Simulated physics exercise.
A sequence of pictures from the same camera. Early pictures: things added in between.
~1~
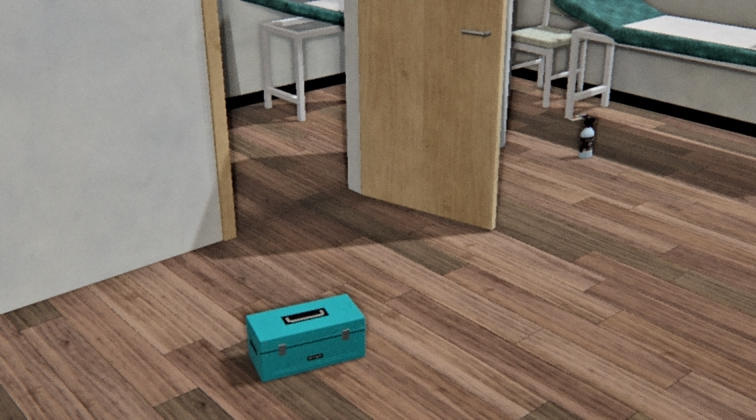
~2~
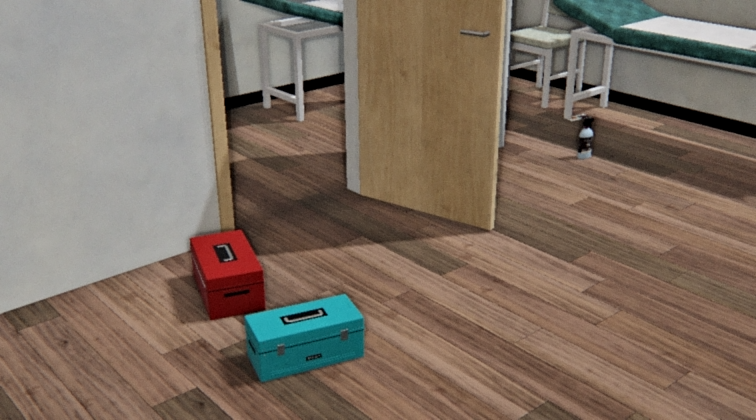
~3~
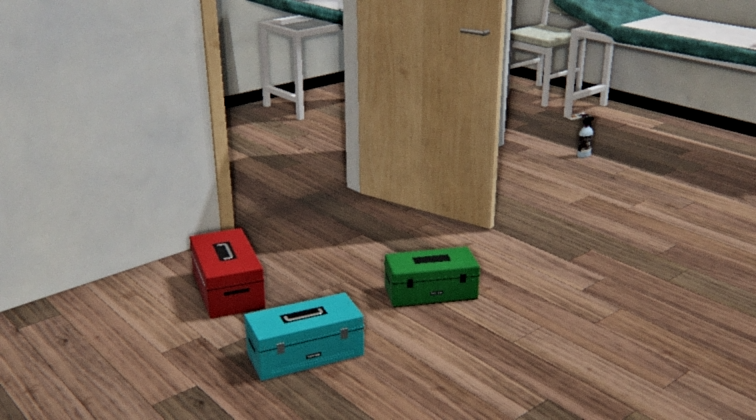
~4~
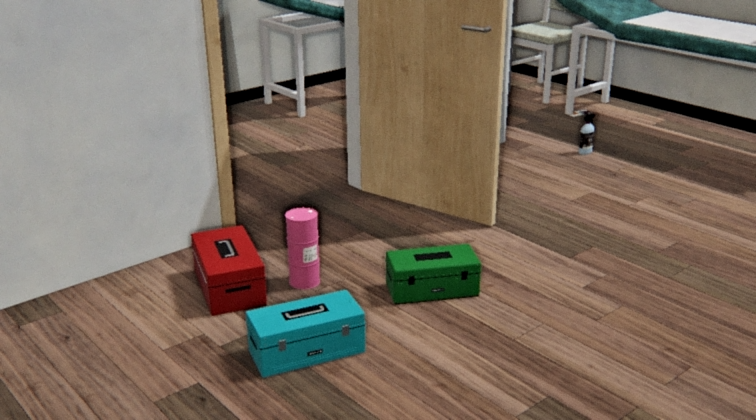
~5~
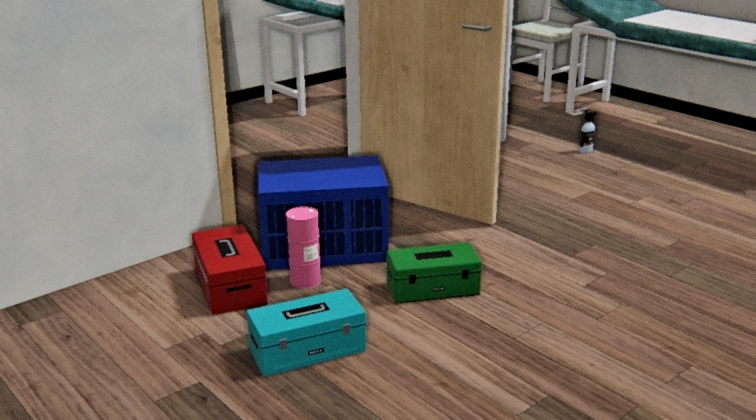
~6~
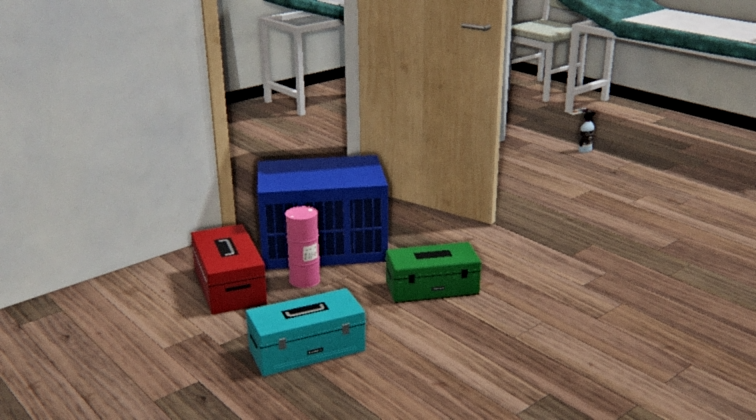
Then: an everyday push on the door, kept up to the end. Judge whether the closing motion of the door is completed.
Judgement: The motion is cut short.
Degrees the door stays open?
Close to 60 degrees, I'd say.
Then, 0.40 s after the last picture, door at 96°.
Then, 0.70 s after the last picture, door at 79°.
Then, 0.80 s after the last picture, door at 72°.
Then, 1.00 s after the last picture, door at 59°.
At rest, door at 58°; all 5 in place. Seen from the same camera at the end, blue chest near (317, 211).
